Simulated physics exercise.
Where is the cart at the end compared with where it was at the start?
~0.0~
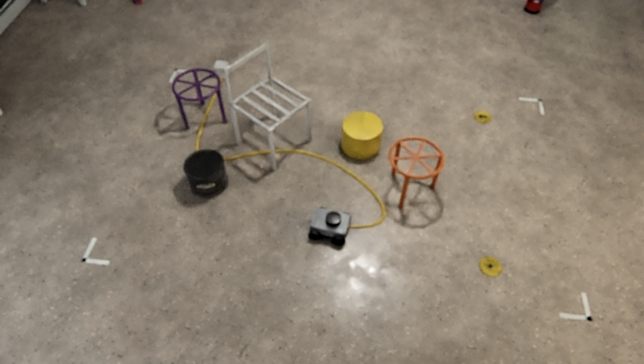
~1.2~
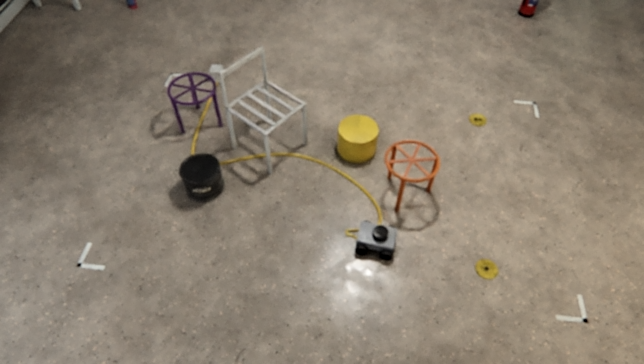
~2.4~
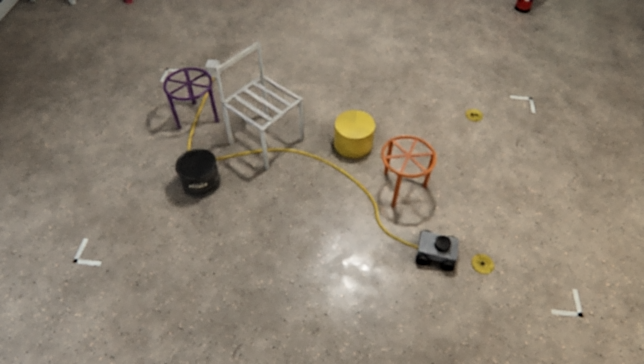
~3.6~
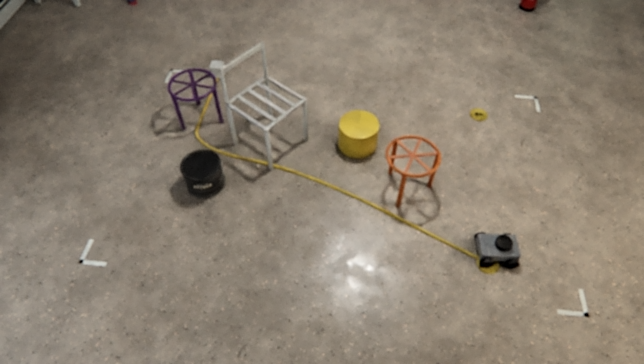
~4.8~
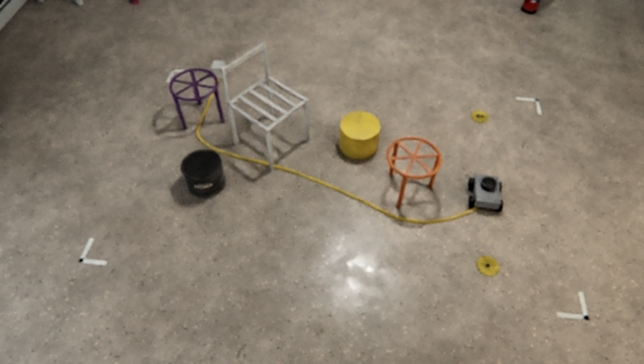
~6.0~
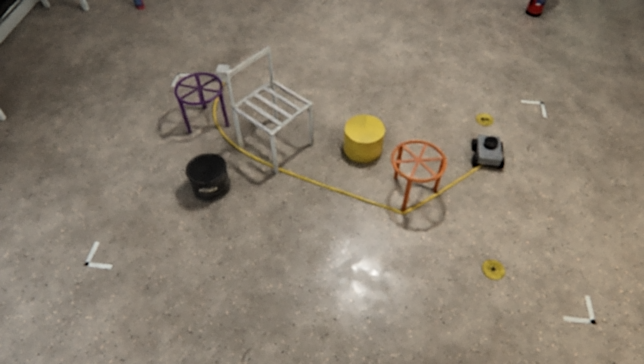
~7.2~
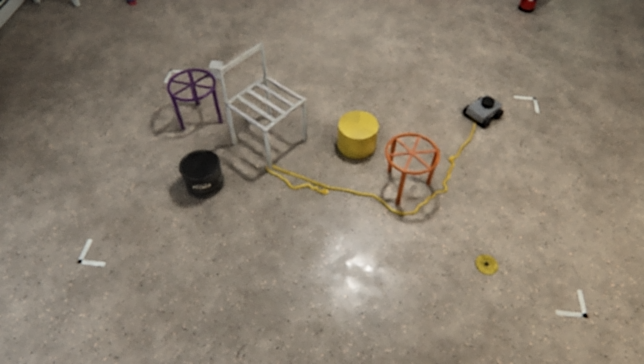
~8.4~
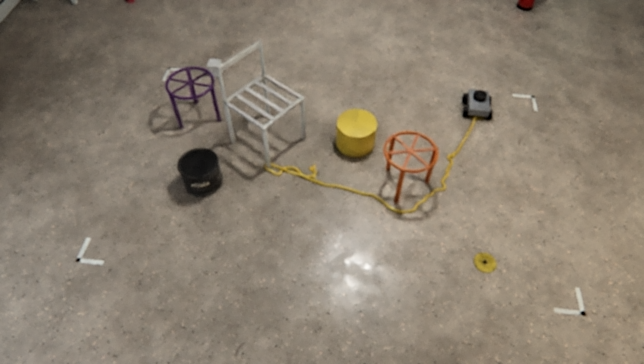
It started on the open floor below the yellow tub, to the lower left of the orange stool. By the end it was farther right and higher up, beyond the orange stool at the far yellow mark.
